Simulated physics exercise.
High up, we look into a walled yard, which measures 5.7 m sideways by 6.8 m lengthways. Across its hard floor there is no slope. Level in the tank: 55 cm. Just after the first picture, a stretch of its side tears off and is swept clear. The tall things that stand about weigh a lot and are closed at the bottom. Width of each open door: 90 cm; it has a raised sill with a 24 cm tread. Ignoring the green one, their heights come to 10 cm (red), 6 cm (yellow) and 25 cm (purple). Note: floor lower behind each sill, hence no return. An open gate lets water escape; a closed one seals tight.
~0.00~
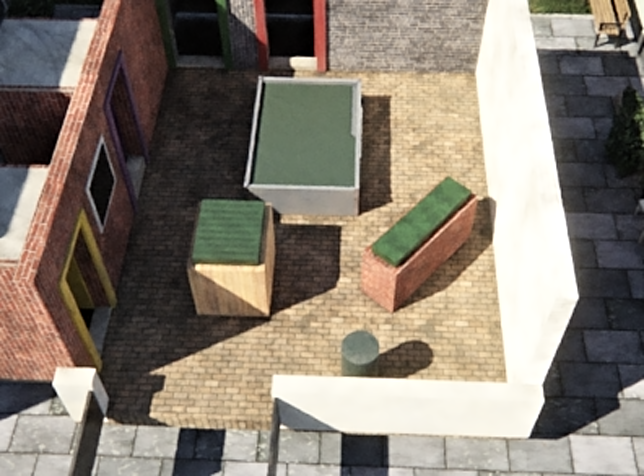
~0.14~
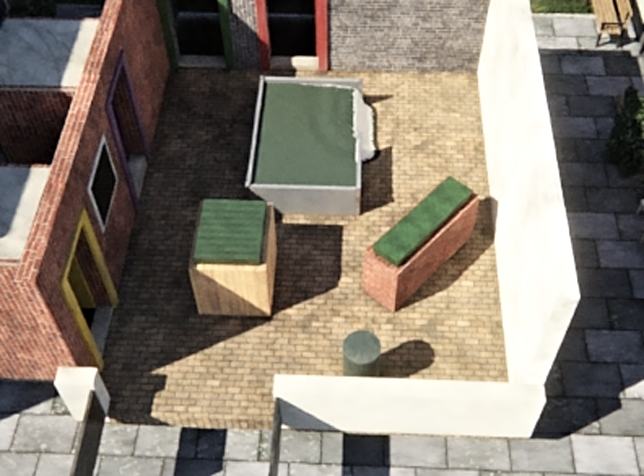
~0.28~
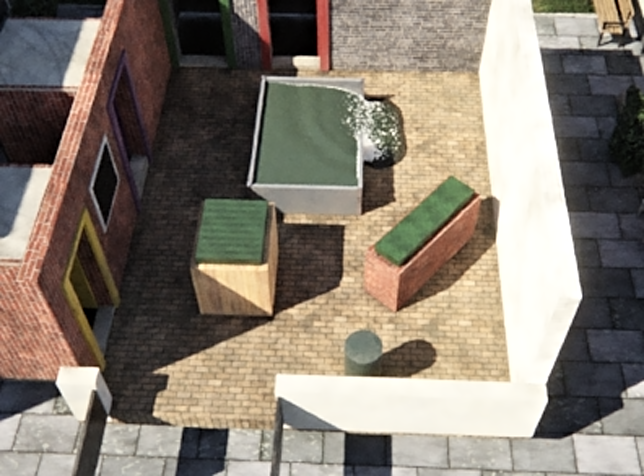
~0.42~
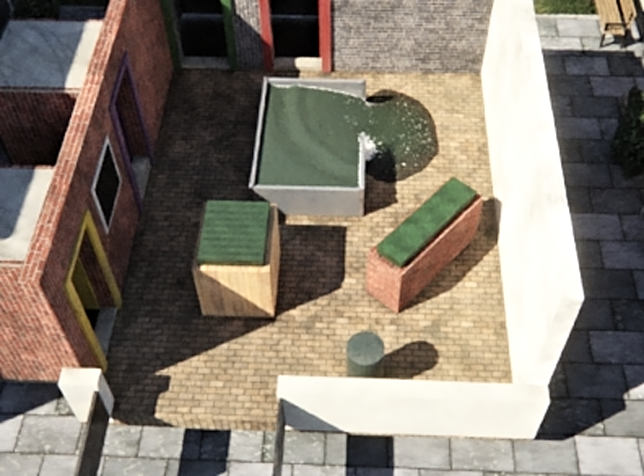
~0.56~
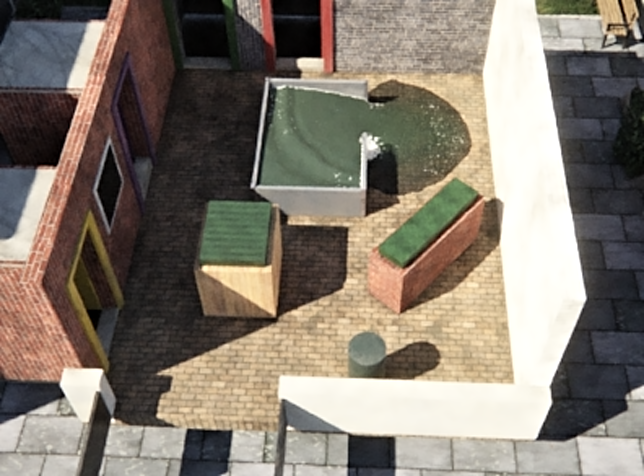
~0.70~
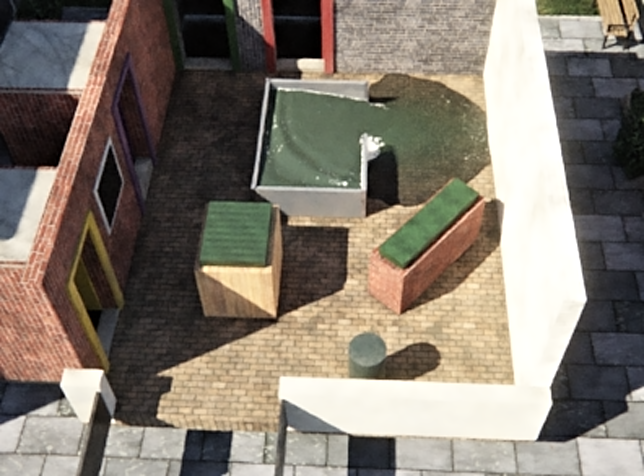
Green water burst through the right side of a grey tank in a walled brick yard, foamed white at the gap, then fanned out across the paving toward the pale right-hand wall.
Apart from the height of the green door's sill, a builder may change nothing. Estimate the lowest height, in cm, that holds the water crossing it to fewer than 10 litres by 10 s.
My estimate is 10.5 cm.
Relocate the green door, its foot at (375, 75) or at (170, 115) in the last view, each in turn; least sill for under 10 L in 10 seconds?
Roughly 11.5 cm, then roughly 9.0 cm.
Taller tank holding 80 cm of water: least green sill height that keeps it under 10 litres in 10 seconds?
Step height: Approx. 18 cm.
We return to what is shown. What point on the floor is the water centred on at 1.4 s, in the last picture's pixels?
Centre of mass: About (352, 151) px.
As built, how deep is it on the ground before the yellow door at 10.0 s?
Depth: Near 4.5 cm.
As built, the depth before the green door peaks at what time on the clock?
Approximately 7.5 s.
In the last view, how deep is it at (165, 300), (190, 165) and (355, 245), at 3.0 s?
Depths in order: 0 / 0 / 0 cm.
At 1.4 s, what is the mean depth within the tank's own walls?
Roughly 38 cm on average.
After 1.4 s water covers 15 % of the floor, deepest (33 cm) near (479, 80); it has not reached the green door.
After 3.0 s water covers 30 % of the floor, deepest (26 cm) near (442, 128); it has not reached the green door.
After 10.0 s water covers 95 % of the floor, deepest (10 cm) near (175, 80); 9 cm at the green door, 25 litres in over its 8 cm sill.
At the green door as built, the water arrived by 4.0 s and peaked near 11 cm at 7.4 s.
Run again over the same 10 s with other heights there, 22 litres in over 8.5 cm, 7 litres over 11.5 cm. The limit of 10 litres is kept from about 10.5 cm up.
